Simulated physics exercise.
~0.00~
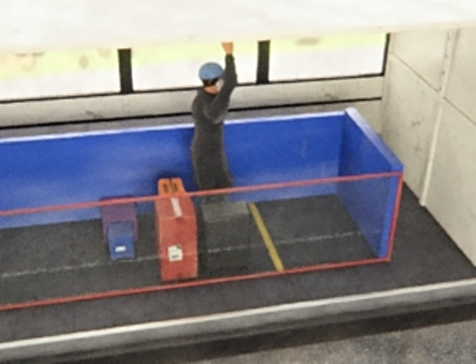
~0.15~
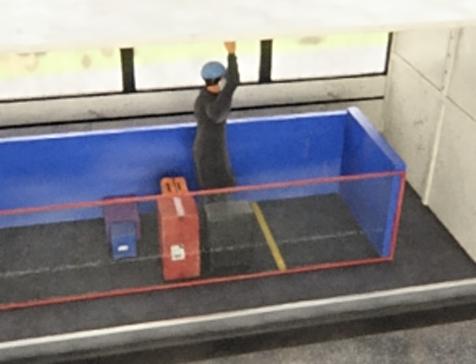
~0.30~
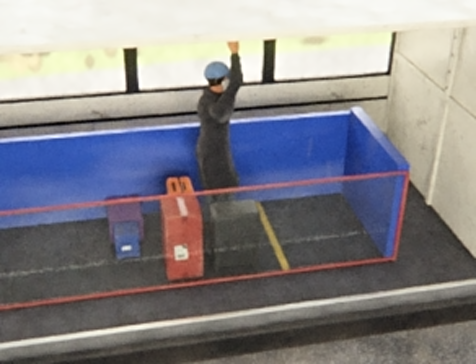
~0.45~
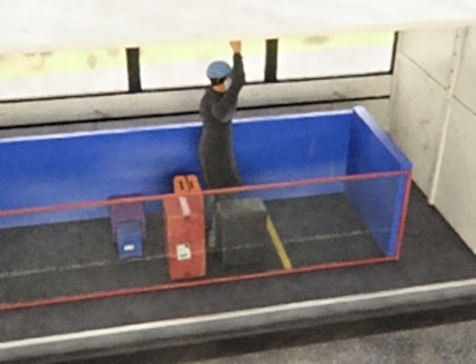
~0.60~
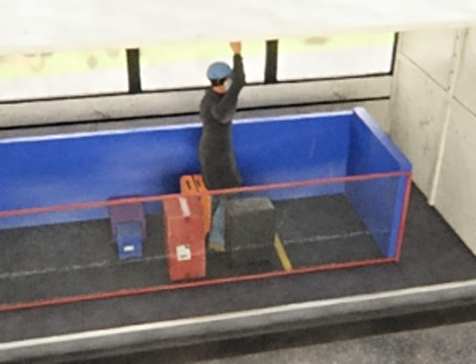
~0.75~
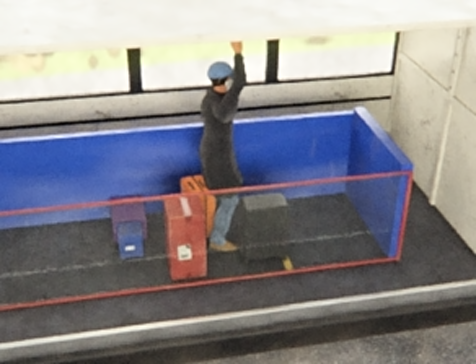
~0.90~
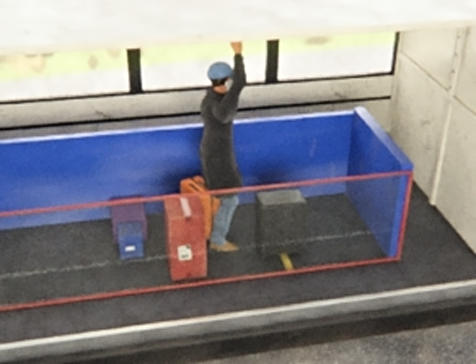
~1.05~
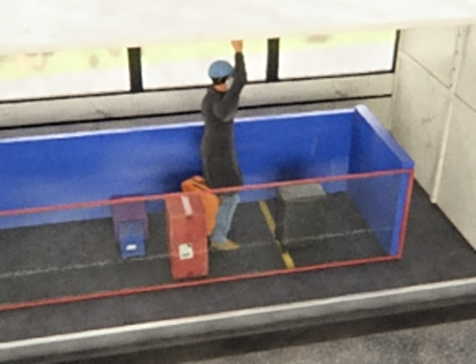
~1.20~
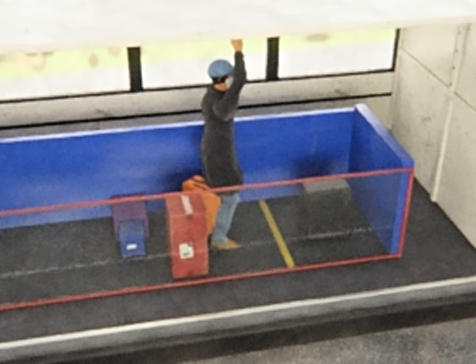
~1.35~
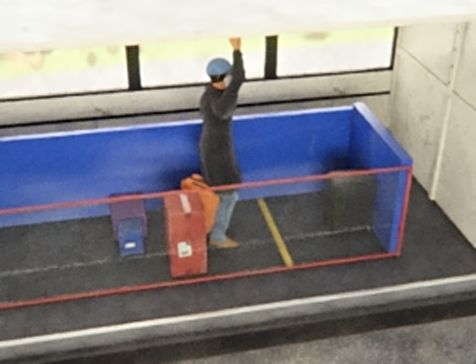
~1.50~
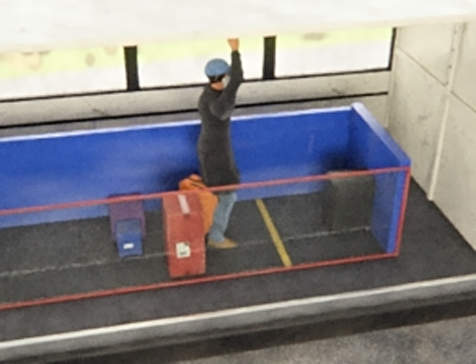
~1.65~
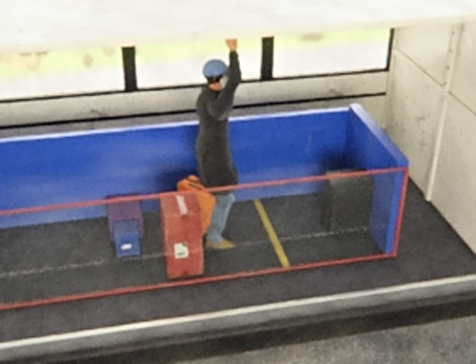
Tram luggage bay with a passenger holding an overhead support as a black case rolls right past the yellow line and stops.
